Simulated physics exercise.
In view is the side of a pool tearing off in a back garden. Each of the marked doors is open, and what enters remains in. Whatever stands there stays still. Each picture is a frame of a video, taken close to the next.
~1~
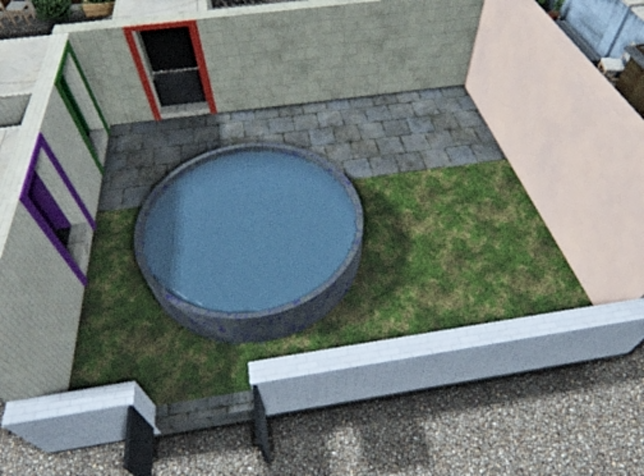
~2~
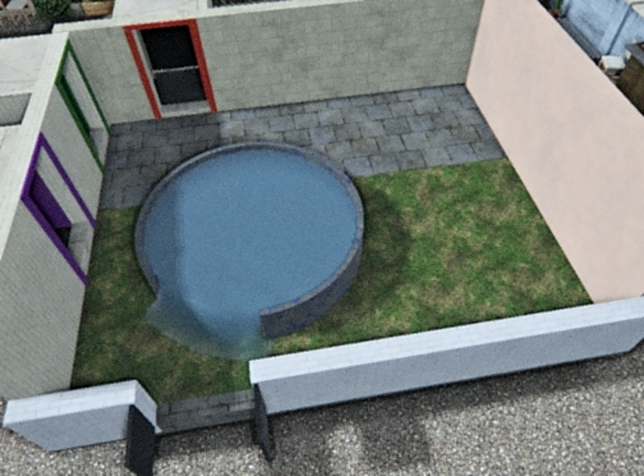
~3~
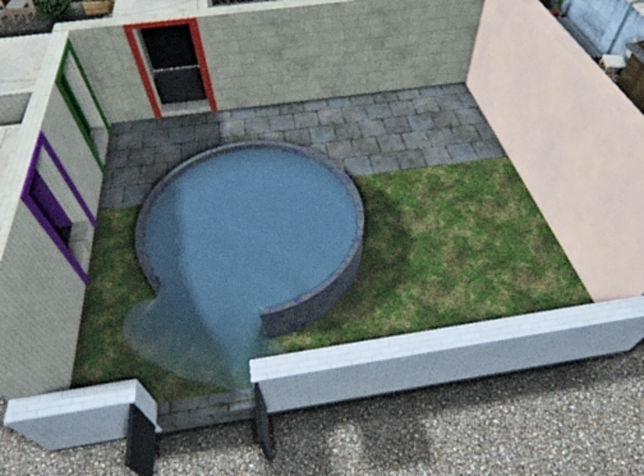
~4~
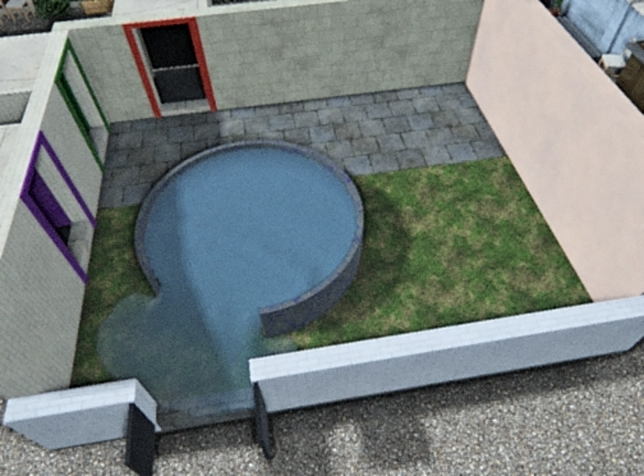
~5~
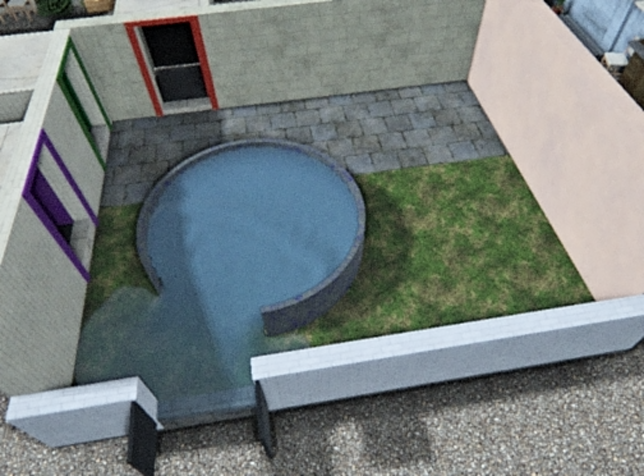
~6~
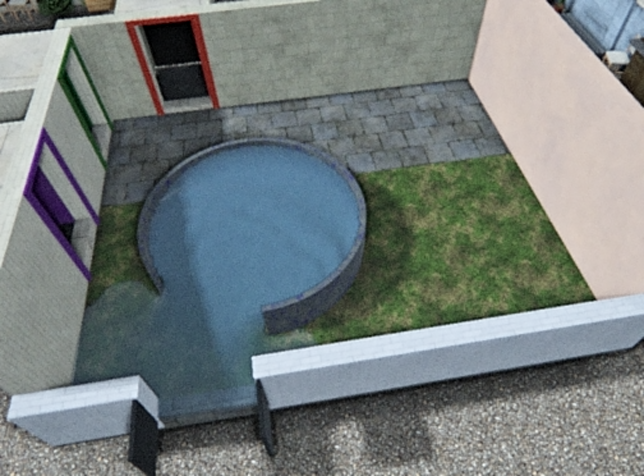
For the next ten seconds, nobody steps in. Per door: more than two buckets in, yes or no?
Red door no, green door no, purple door no.
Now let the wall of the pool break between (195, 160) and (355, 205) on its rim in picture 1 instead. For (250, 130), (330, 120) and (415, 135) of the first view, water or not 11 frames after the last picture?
Taking the three spots as listed, they end up inundated, inundated and inundated.
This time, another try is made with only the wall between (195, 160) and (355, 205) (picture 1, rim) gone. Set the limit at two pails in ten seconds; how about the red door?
Note: Red door admits more.
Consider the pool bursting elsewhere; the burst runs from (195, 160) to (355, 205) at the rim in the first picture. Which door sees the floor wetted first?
My answer is the one in red.
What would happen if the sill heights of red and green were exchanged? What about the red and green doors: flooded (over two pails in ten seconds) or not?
In short: The red door keeps below it, the green door lets less in.
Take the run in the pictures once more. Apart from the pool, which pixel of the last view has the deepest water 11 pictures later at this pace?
Around (85, 411).
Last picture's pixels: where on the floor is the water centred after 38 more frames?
I'd say near (219, 242).
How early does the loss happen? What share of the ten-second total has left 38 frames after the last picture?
Share gone by then: About 80 %.
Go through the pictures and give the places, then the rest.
In the first picture, still water in the round pool at (250, 222).
In the second picture, the front is at (150, 312), out from the gap at (205, 324).
In the third picture, the front is at (132, 318), out from the gap at (205, 324).
In the fourth picture, the front is at (108, 325), out from the gap at (205, 324).
In the fifth picture, water pours out at (207, 323) and has run to (81, 361).
In the sixth picture, the front is at a hidden place, out from the gap at (208, 321).
A moment on, water covers 15 % of the floor; the red door not reached, the green door not reached, the purple door not reached.
Next, water covers 20 % of the floor; the red door not reached, the green door not reached, the purple door wet at the sill, nothing in.
Then, water covers 30 % of the floor; the red door not reached, the green door wet at the sill, nothing in, the purple door wet at the sill, nothing in.
Later, water covers 50 % of the floor; the red door under two buckets in, the green door wet at the sill, nothing in, the purple door wet at the sill, nothing in.
In the end, water covers 85 % of the floor; the red door under two buckets in, the green door wet at the sill, nothing in, the purple door wet at the sill, nothing in.
